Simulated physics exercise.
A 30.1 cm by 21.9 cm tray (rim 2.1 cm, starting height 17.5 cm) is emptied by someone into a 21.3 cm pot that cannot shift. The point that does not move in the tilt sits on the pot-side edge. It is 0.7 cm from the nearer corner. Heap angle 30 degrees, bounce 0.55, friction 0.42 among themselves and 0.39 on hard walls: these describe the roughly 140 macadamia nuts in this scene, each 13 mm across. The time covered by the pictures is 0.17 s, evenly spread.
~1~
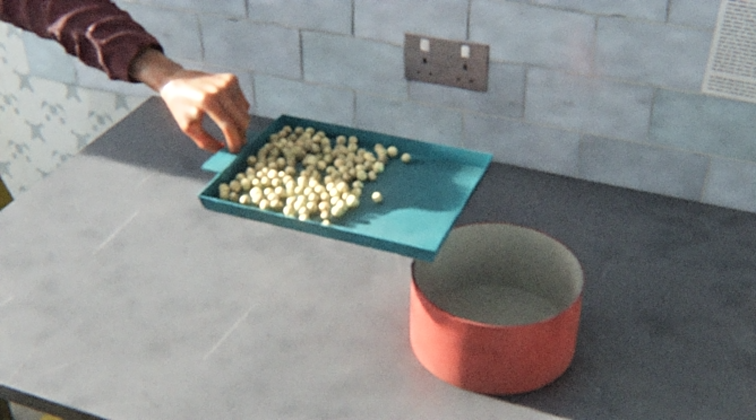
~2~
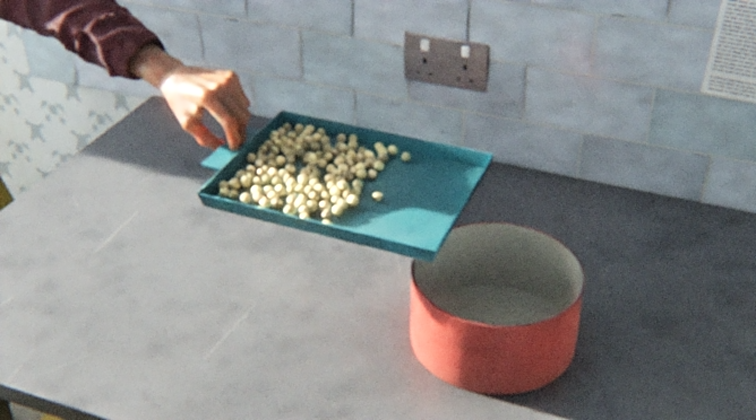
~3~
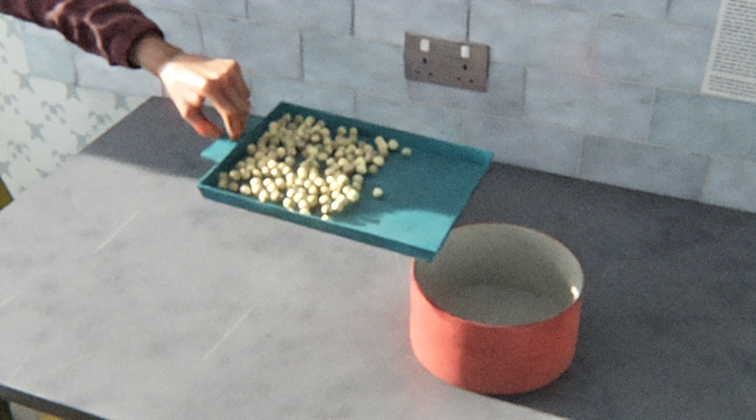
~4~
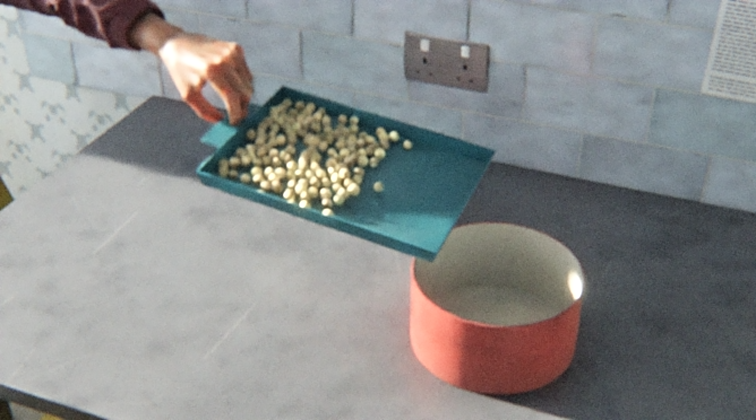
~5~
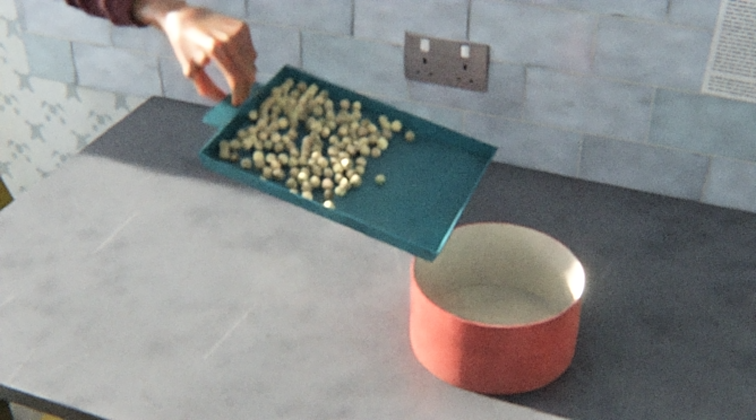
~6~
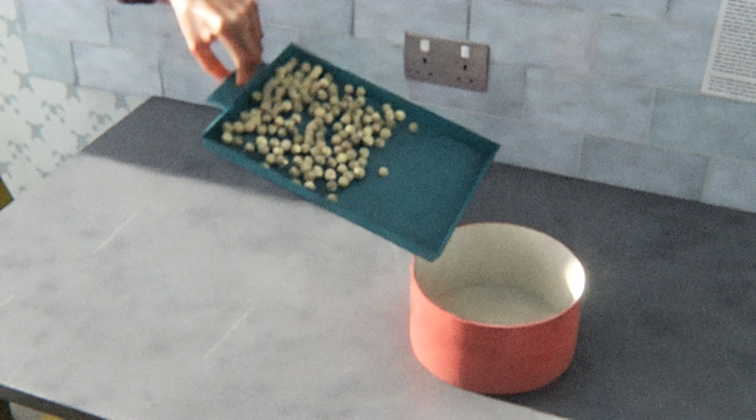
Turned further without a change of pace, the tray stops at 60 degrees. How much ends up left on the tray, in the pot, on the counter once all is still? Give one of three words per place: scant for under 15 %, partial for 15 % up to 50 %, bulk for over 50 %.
Left on the tray - partial, pot - partial, counter - partial.
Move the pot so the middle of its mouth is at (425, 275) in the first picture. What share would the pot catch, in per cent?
The share would be some 5 per cent.
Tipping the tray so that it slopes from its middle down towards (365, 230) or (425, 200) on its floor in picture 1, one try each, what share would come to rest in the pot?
That would be close to 0 per cent, then close to 40 per cent.
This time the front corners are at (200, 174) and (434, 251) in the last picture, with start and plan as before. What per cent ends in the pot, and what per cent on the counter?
Pot 0 % / counter 60 %.
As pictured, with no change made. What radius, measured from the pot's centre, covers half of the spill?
I'd say close to 38 centimetres.
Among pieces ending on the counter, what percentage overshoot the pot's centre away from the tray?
Near 90 in a hundred.
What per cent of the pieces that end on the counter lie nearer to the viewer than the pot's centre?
Share: Some 90 %.
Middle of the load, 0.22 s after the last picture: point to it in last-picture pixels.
Close to pixel (390, 95).
Then, 0.13 s after the last picture, tilt 42 degrees; the tray holds 100 %, the pot 0 %.
Then, 0.22 s after the last picture, tilt 56 degrees; the tray holds 100 %, the pot 0 %.
Then, 0.45 s after the last picture, tilt 60 degrees; the tray holds 45 %, the pot 0 %.
In the end, tray 30 %, pot 35 %, counter 35 %.
